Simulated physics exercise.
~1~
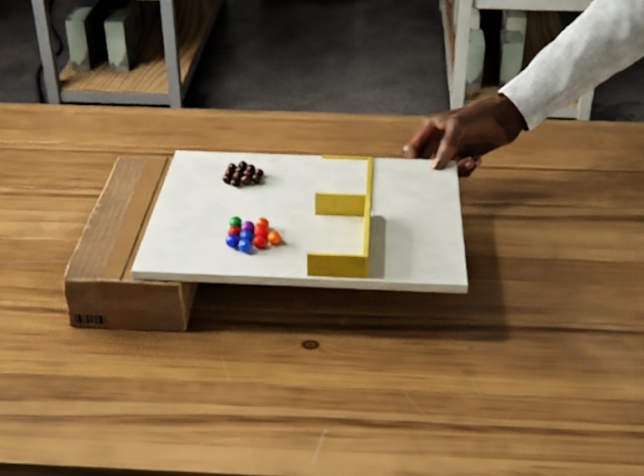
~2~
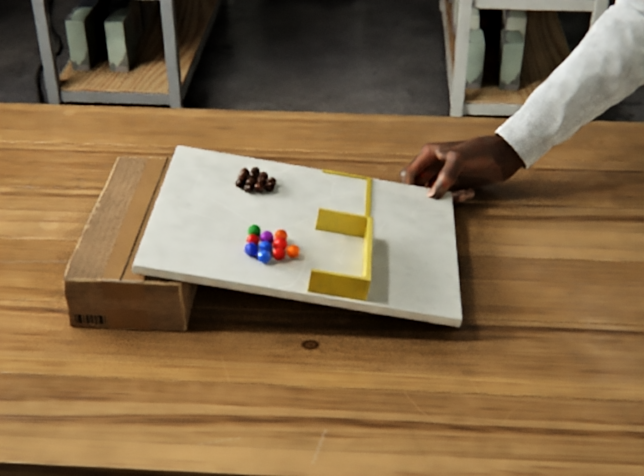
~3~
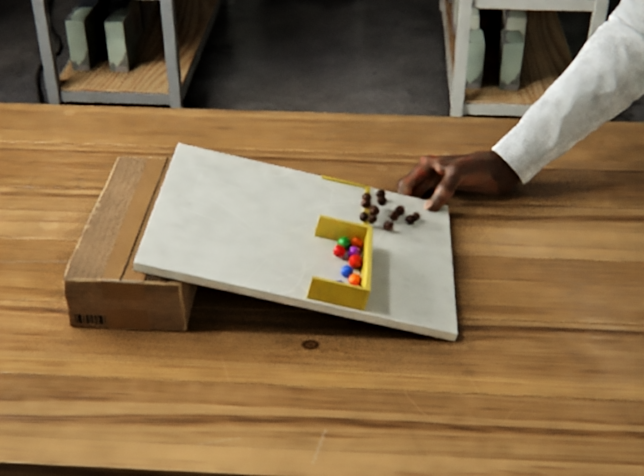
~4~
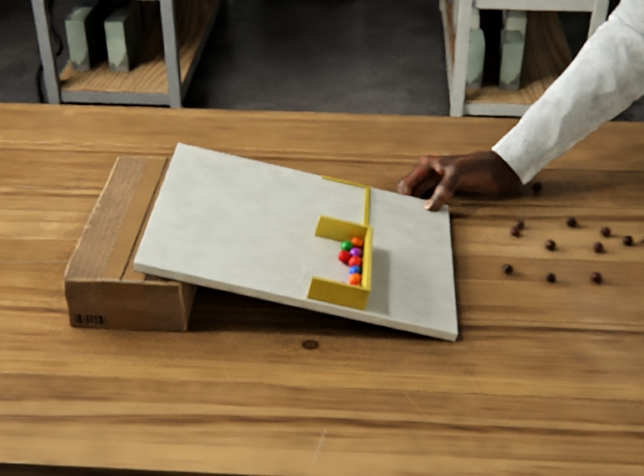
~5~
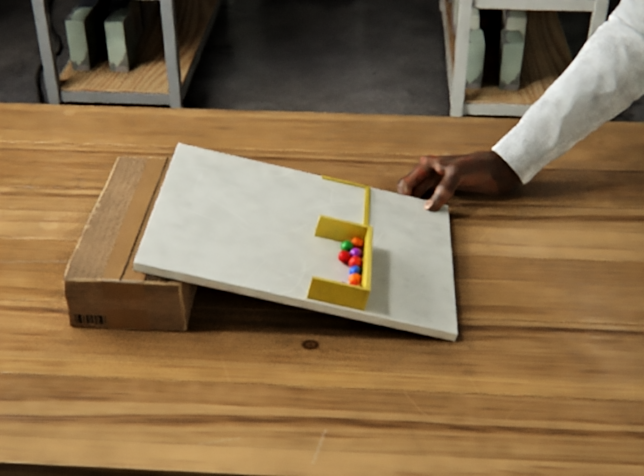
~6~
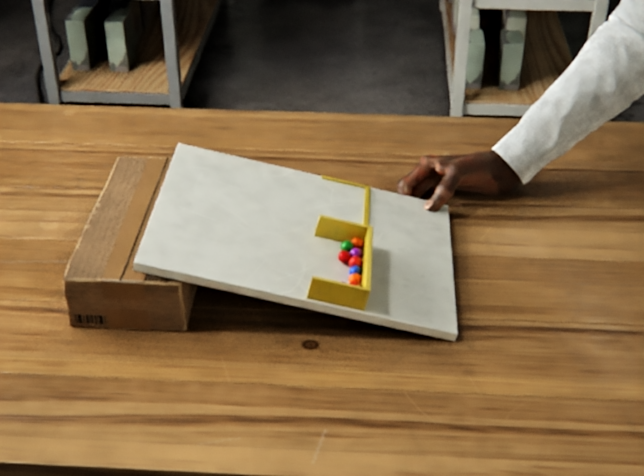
We see a hand lower one end of a white board propped on a box, and two heaps of little balls roll down toward yellow barriers. The colourful nearer ones gather behind their barrier, while the dark farther ones get past theirs and scatter off across the table, out of view.
